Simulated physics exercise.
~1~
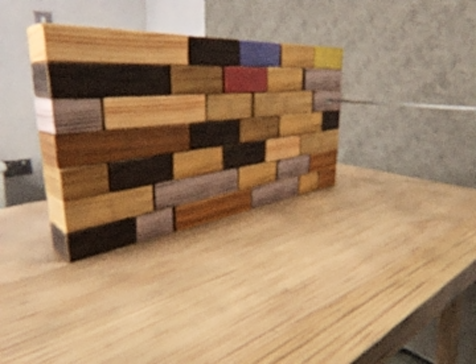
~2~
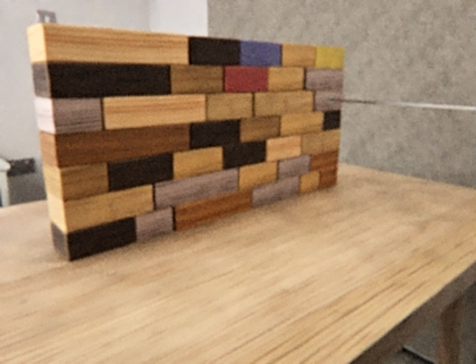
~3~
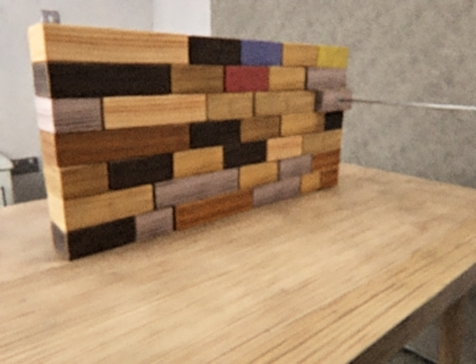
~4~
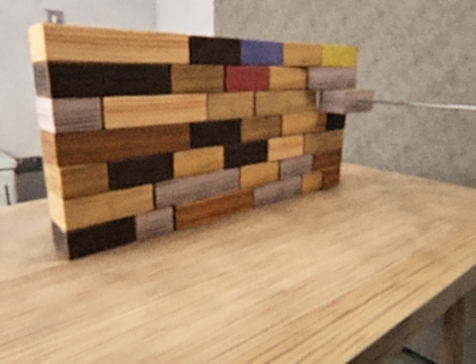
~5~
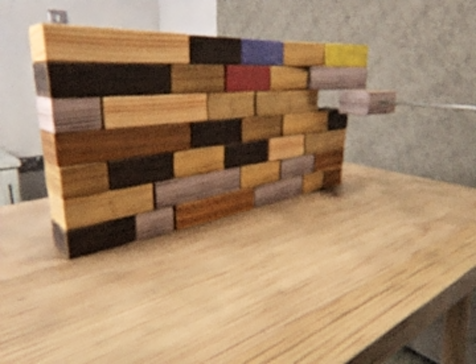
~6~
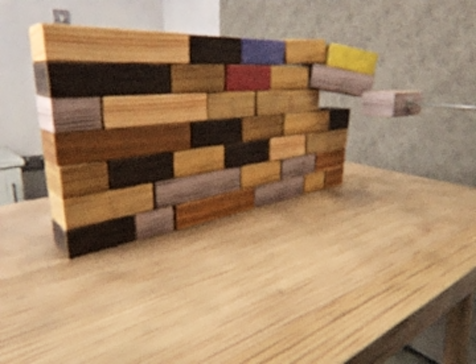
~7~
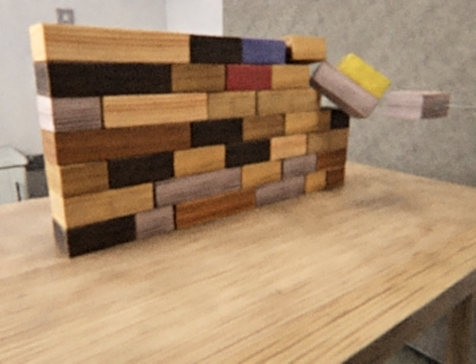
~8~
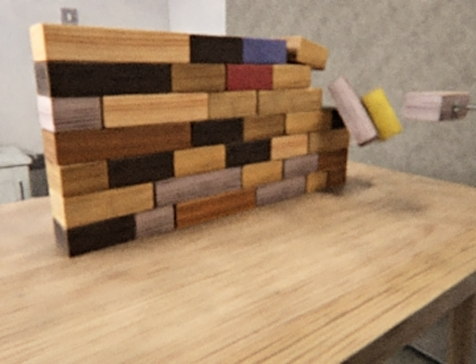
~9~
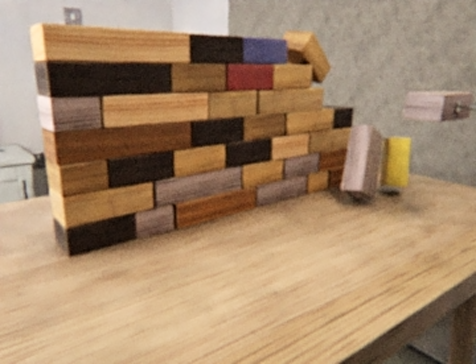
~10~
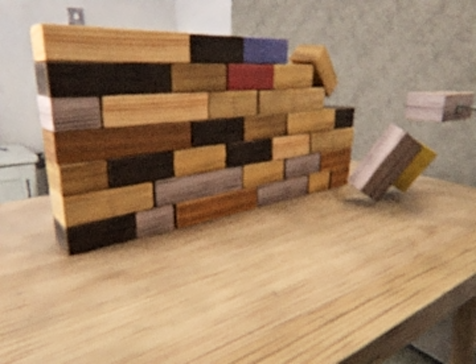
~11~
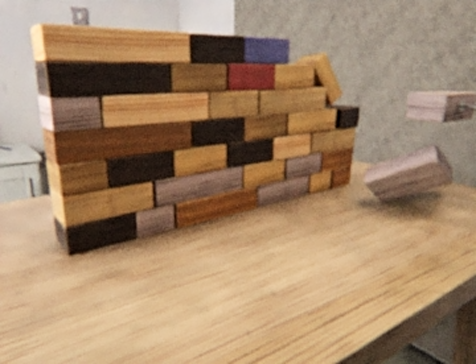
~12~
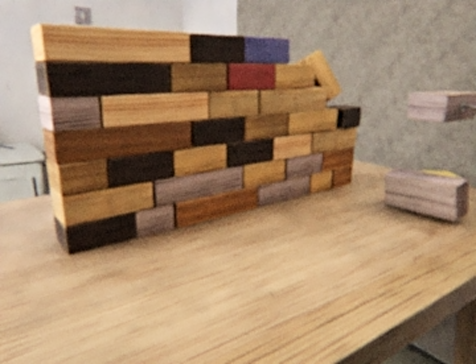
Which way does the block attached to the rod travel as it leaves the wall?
It travels to the right, sliding out of the right end of the wall.
